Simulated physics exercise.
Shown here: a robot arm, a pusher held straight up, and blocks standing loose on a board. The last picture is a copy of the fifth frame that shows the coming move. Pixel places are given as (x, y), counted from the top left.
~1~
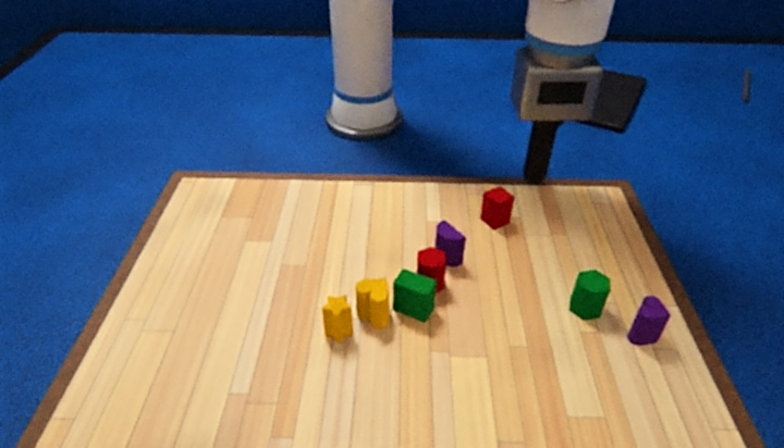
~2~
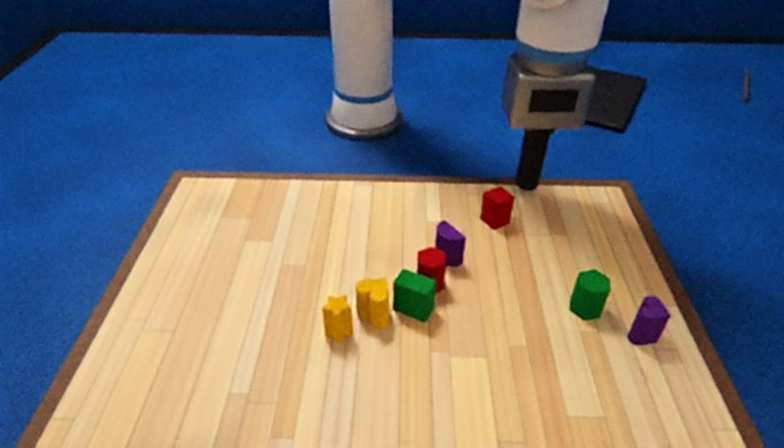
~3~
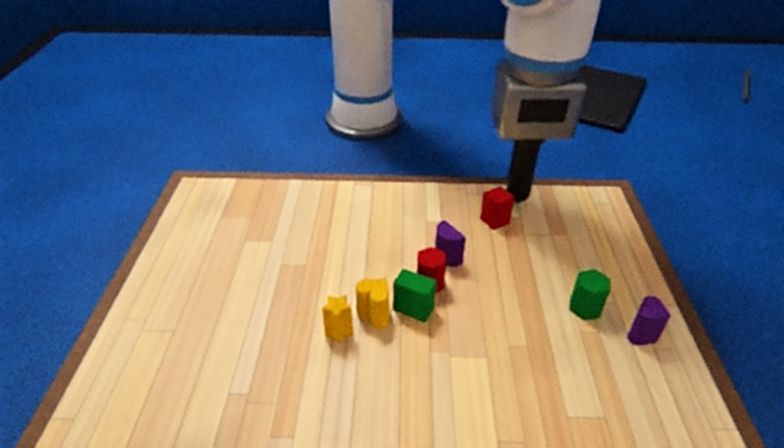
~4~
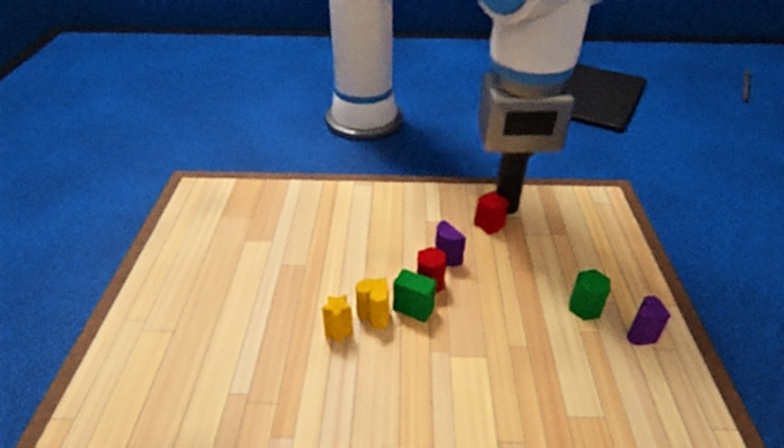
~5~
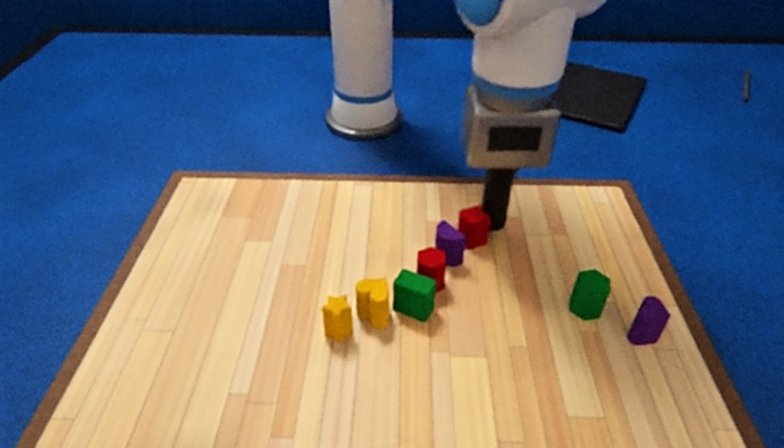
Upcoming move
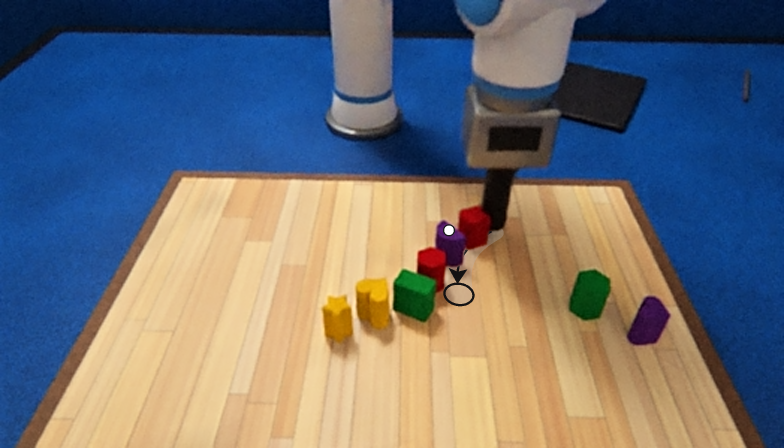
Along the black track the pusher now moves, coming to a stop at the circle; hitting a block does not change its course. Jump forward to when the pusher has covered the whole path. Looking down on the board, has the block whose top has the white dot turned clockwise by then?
Yes, it checks out.
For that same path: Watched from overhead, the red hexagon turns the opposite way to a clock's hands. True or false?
True
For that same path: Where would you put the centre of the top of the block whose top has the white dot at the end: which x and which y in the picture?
I expect it at (410, 243).
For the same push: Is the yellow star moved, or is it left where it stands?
From what I can tell, it will keep its place.
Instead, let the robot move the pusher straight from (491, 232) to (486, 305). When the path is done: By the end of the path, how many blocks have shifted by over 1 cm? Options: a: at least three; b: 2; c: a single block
My answer is option c.
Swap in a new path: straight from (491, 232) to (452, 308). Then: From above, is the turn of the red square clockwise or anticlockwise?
Prediction: Clockwise.
The line goes from (491, 232) through (470, 247) and (458, 268) to (459, 294); the dot is on the purple D-shaped block.
The first path, step by step. One third of the way, pusher (470, 240); purple D-shaped block (435, 238); red square (451, 229).
Two thirds of the way, pusher (459, 262); green rectangle (413, 284); red hexagon (421, 265), turned 45° anticlockwise; purple D-shaped block (411, 243), turned 25° clockwise; red square (434, 239), turned 25° clockwise.
At the end, pusher (460, 287); yellow star unmoved; green rectangle (413, 284); red hexagon (421, 265), turned 45° anticlockwise; purple D-shaped block (410, 243), turned 30° clockwise; red square (434, 240), turned 30° clockwise.
